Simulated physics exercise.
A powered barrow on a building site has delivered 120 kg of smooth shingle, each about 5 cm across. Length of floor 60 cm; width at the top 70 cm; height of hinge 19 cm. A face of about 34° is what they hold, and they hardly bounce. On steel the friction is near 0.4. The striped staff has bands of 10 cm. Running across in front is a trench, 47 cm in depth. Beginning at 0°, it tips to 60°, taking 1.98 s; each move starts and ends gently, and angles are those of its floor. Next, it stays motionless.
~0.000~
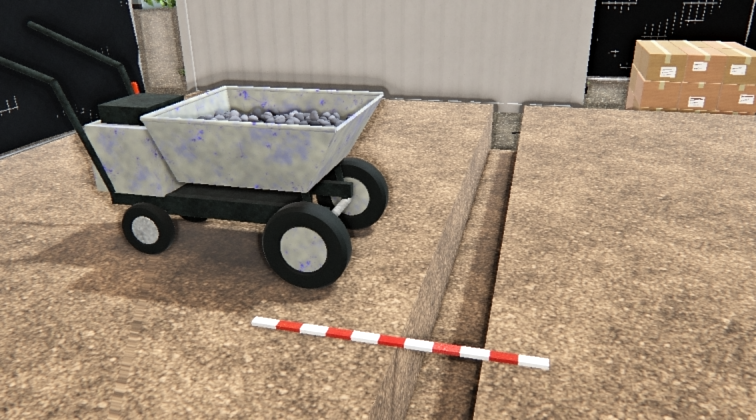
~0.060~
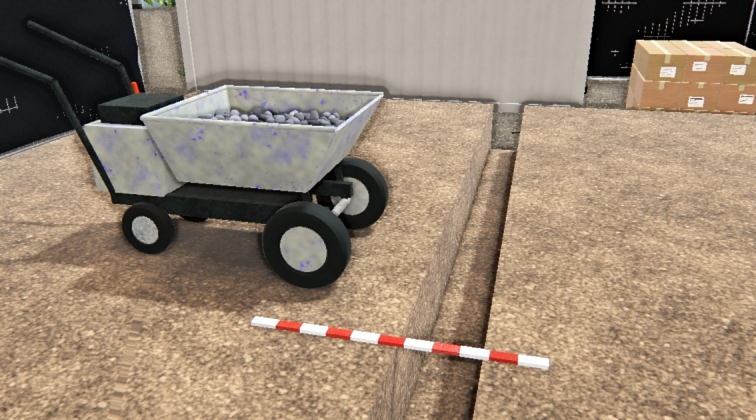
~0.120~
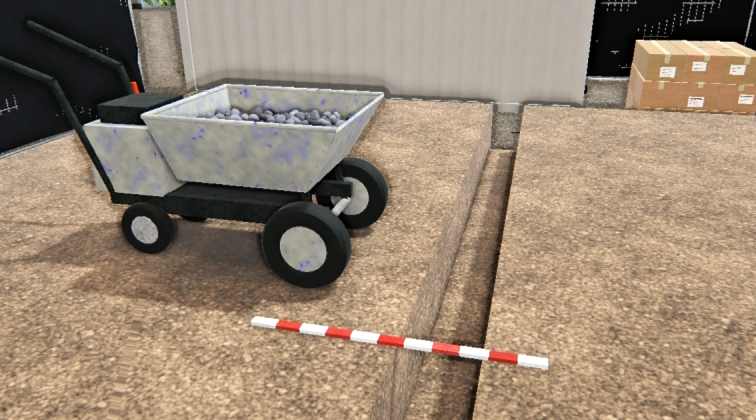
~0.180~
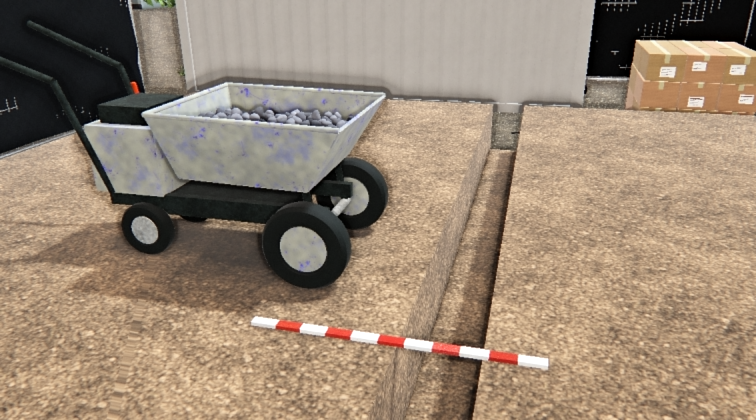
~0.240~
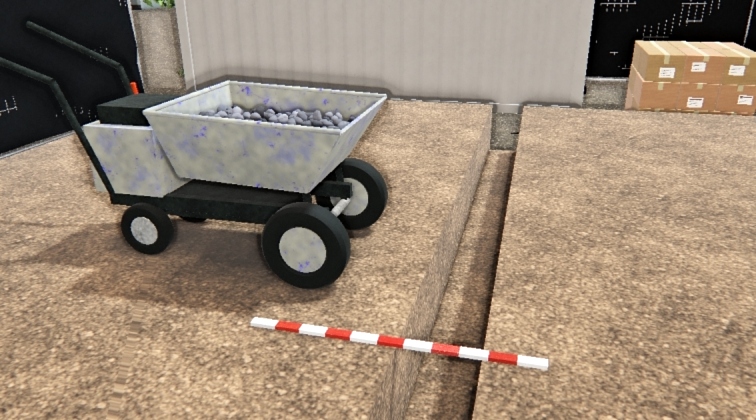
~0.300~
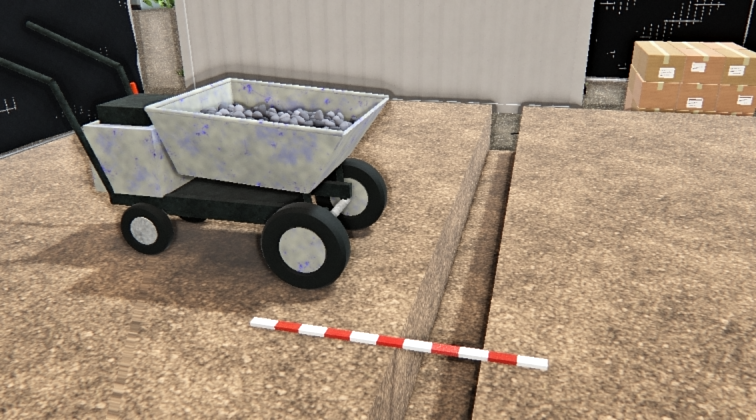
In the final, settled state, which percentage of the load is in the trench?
56 per cent is in the trench.
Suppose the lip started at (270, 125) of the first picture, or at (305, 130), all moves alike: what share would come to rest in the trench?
35 % and 60 %.
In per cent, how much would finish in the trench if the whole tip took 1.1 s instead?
Expected share: Around 40%.
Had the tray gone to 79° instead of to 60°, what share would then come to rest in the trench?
Roughly 85 percent.
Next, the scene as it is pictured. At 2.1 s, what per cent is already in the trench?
Approx. 20 % of the load.
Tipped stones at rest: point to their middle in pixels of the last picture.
Centre estimate: Around (465, 345).
After 1.5 s the floor is at 50°; 100 % in the tray; the foremost stones are at (426, 184).
After 2.1 s the floor is at 60°; 75 % in the tray, 22 % in the trench, 3 % past the trench; the foremost stones are at (542, 278).
After 2.4 s the floor is at 60°; 57 % in the tray, 37 % in the trench, 6 % past the trench; the foremost stones are at (600, 272).
After 4.4 s the floor is at 60°; 38 % in the tray, 56 % in the trench, 7 % past the trench; the foremost stones are at (625, 279).
